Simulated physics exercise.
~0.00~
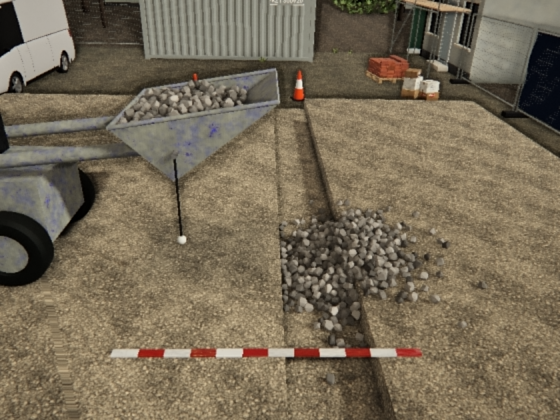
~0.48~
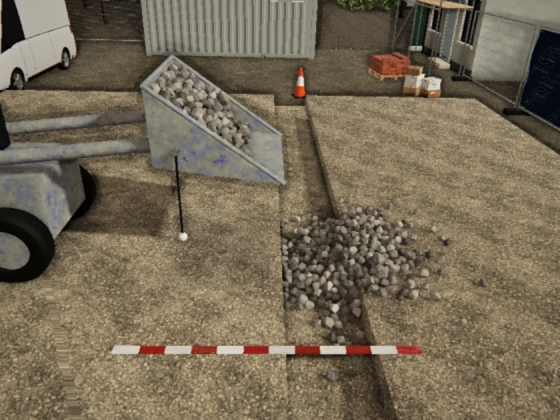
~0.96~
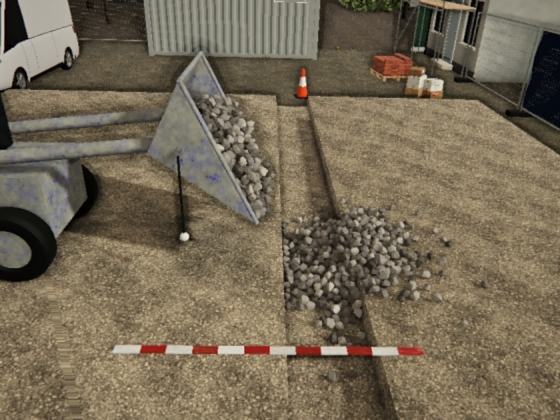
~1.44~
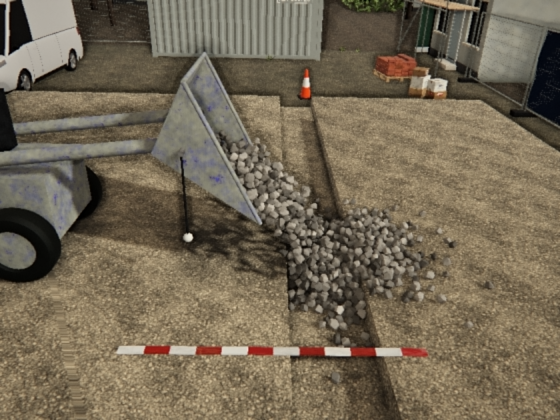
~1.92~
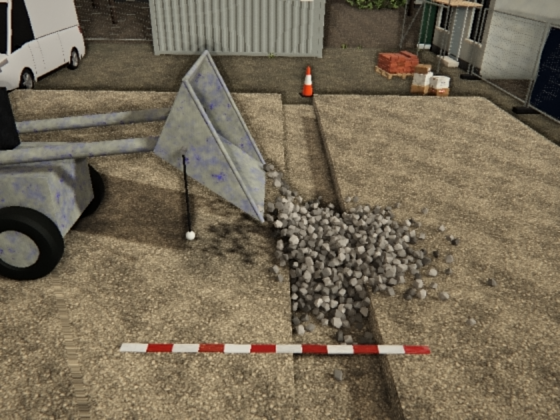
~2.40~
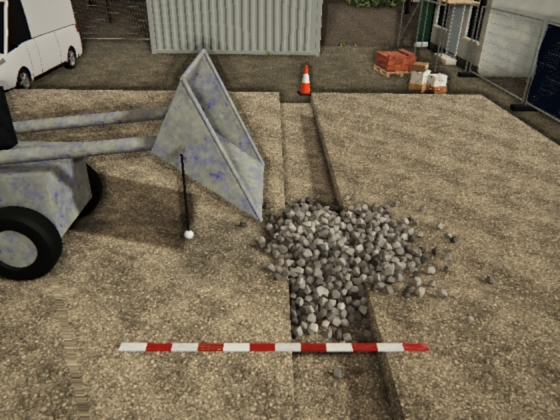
Loader tipping its grey metal bucket to the right, pouring crushed rock onto an earlier heap in a trench until the bucket empties.
